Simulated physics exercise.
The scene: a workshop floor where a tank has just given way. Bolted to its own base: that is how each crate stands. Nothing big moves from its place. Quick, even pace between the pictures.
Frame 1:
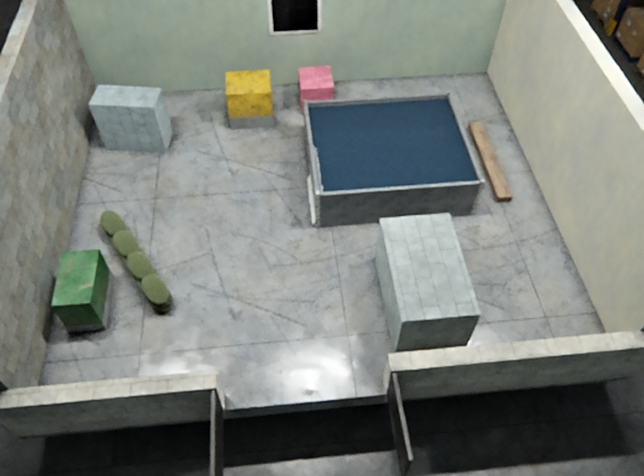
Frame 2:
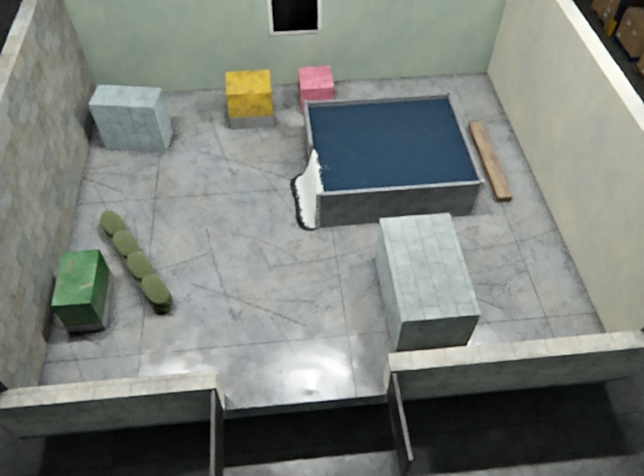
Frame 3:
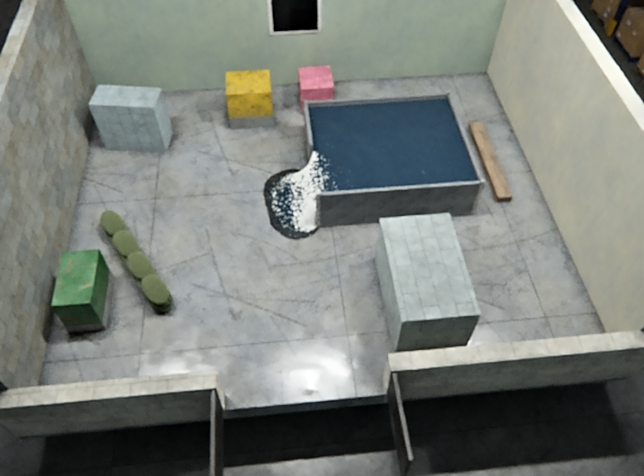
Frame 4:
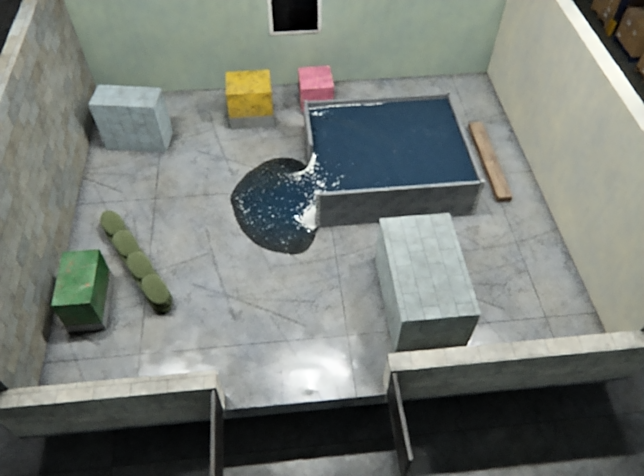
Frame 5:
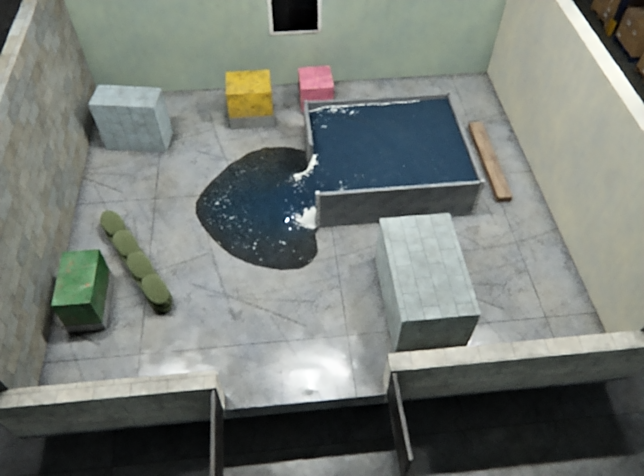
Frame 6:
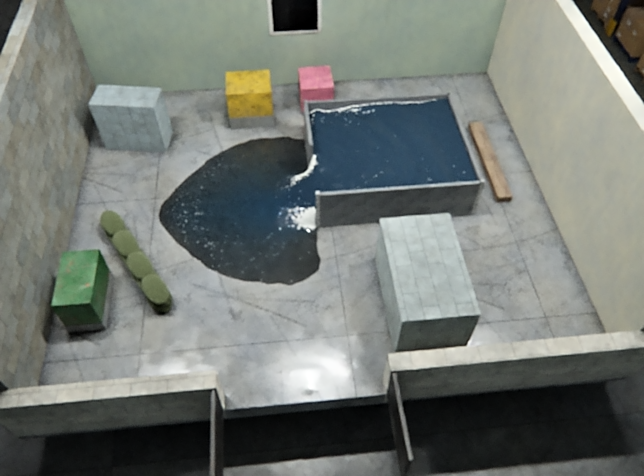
A walled workshop floor of grey slabs is seen from high above by a still camera. A dark blue water tank stands right of centre, with yellow and pink crates behind it, pale grey blocks at upper left and lower right, a plank to the right, and a green crate beside rounded green shapes at left. Water bursts white from the tank's left side and spreads leftward in a widening dark pool, while the crates stay still.
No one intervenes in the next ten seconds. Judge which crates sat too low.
The yellow crate was not too low. The green crate was too low. The pink crate was too low.
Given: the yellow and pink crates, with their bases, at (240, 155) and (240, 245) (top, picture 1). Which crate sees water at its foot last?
It's the green one.
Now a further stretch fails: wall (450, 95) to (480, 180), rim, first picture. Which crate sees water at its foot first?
That would be the crate marked pink.
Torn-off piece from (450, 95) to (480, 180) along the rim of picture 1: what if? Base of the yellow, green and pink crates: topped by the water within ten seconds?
The yellow crate never gets wet; the green crate never gets wet; the pink crate is flooded.
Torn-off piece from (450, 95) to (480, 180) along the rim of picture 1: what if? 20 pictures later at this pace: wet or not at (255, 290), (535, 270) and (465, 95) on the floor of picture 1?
Spared; drenched; drenched.
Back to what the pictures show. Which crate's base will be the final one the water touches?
I'd say the green one is last.
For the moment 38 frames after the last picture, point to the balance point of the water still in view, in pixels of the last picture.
I'd put my finger on (248, 200).
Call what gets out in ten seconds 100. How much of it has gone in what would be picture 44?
My figure is about 35 in a hundred.
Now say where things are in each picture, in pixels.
The water tank at (388, 143) is whole and still, in the first picture.
Water pours out at (316, 189) and has run to (300, 178), in the second picture.
Water pours out at (316, 191) and has run to (274, 179), in the third picture.
Water pours out at (316, 192) and has run to (237, 194), in the fourth picture.
Water pours out at (316, 192) and has run to (203, 199), in the fifth picture.
Water pours out at (316, 192) and has run to (167, 220), in the sixth picture.
A moment on, water covers 25 % of the floor; the yellow crate water round its plinth, the green crate not reached, the pink crate not reached.
Next, water covers 35 % of the floor; the yellow crate water round its plinth, the green crate water round its plinth, the pink crate water round its plinth.
Then, water covers 45 % of the floor; the yellow crate water round its plinth, the green crate water round its plinth, the pink crate water round its plinth.
Later, water covers 60 % of the floor; the yellow crate water round its plinth, the green crate water round its plinth, the pink crate water round its plinth.
In the end, water covers 85 % of the floor; the yellow crate stayed above the water, the green crate was topped, the pink crate was topped.
